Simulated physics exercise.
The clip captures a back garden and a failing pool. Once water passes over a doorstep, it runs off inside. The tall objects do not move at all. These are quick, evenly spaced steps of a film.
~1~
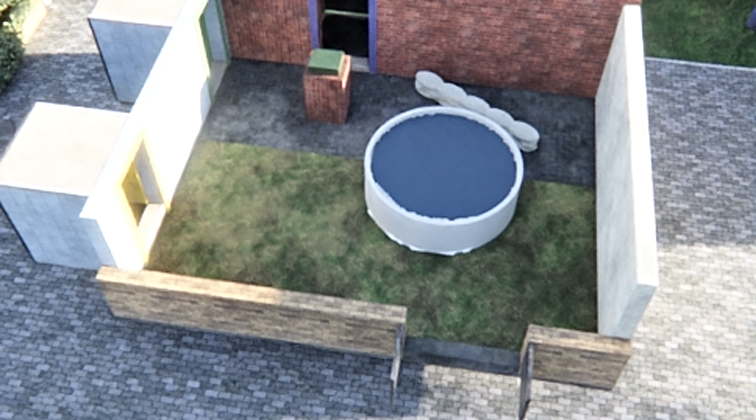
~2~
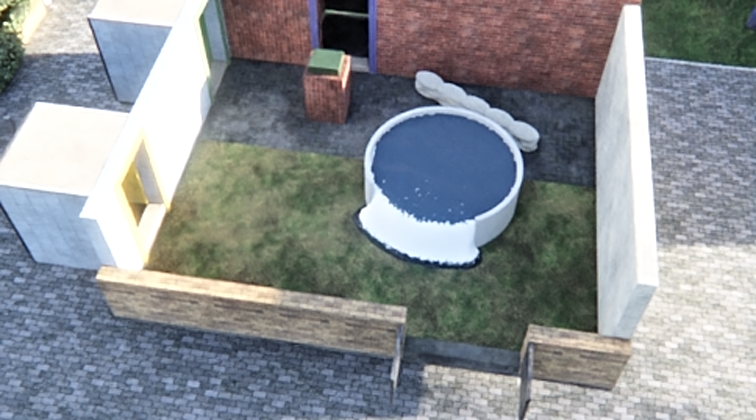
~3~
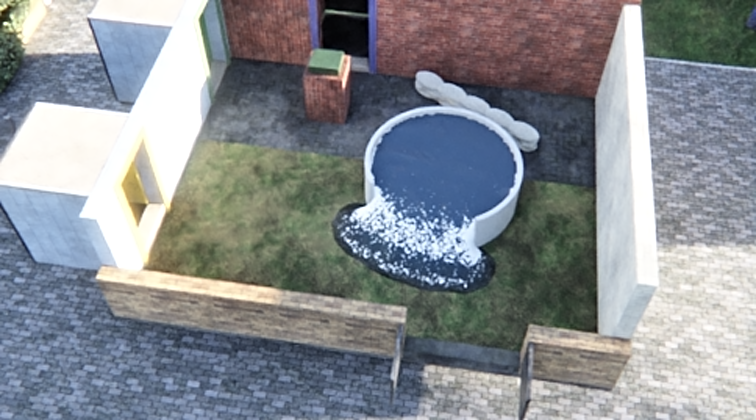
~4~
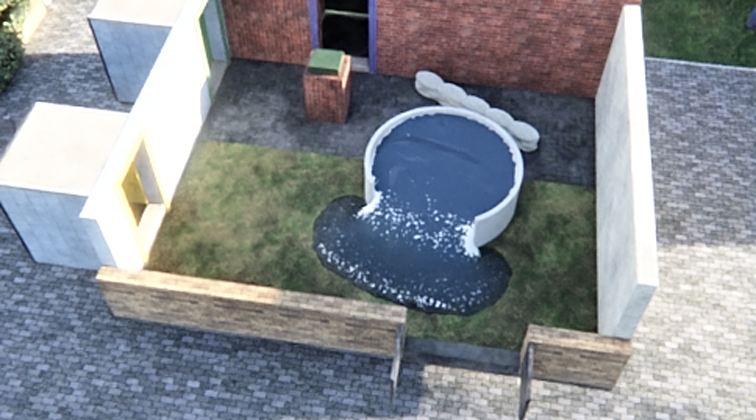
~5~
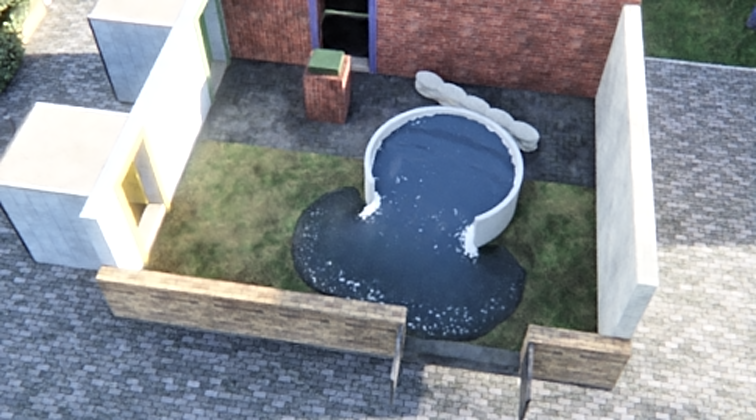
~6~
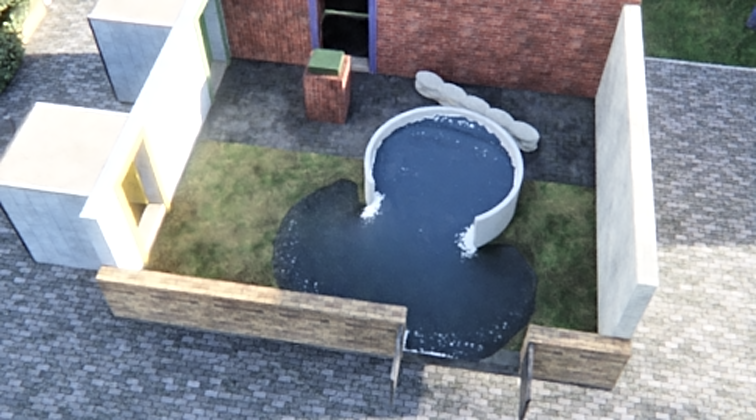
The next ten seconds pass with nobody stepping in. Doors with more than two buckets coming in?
At the end, yellow door: Does not overshoot; blue door: Does not overshoot; green door: Does not overshoot.
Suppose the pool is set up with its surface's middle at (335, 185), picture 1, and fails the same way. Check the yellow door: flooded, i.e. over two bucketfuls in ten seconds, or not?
Reading - yellow door: Over the line.
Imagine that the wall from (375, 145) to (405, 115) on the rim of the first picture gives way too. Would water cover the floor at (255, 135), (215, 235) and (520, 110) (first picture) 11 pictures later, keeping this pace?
First soaked, second unwetted, third unwetted.
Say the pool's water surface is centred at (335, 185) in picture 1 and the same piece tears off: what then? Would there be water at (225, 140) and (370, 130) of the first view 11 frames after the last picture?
In the order asked: Unreached, then unreached.
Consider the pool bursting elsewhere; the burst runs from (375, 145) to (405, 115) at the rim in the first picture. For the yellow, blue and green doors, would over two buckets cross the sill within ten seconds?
Then: The yellow one is under, the blue one takes more, the green one passes that mark.
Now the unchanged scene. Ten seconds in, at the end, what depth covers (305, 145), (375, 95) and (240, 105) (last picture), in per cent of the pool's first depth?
Readings in order: Around 12, 12 and 12 %.
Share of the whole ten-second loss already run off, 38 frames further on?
I'd put it at 85 per cent.
A moment on, water covers 30 % of the floor; the yellow door not reached, the blue door not reached, the green door not reached.
Next, water covers 35 % of the floor; the yellow door not reached, the blue door not reached, the green door not reached.
Then, water covers 50 % of the floor; the yellow door wet at the sill, nothing in, the blue door not reached, the green door not reached.
Later, water covers 75 % of the floor; the yellow door under two buckets in, the blue door wet at the sill, nothing in, the green door wet at the sill, nothing in.
In the end, water covers 90 % of the floor; the yellow door under two buckets in, the blue door wet at the sill, nothing in, the green door wet at the sill, nothing in.
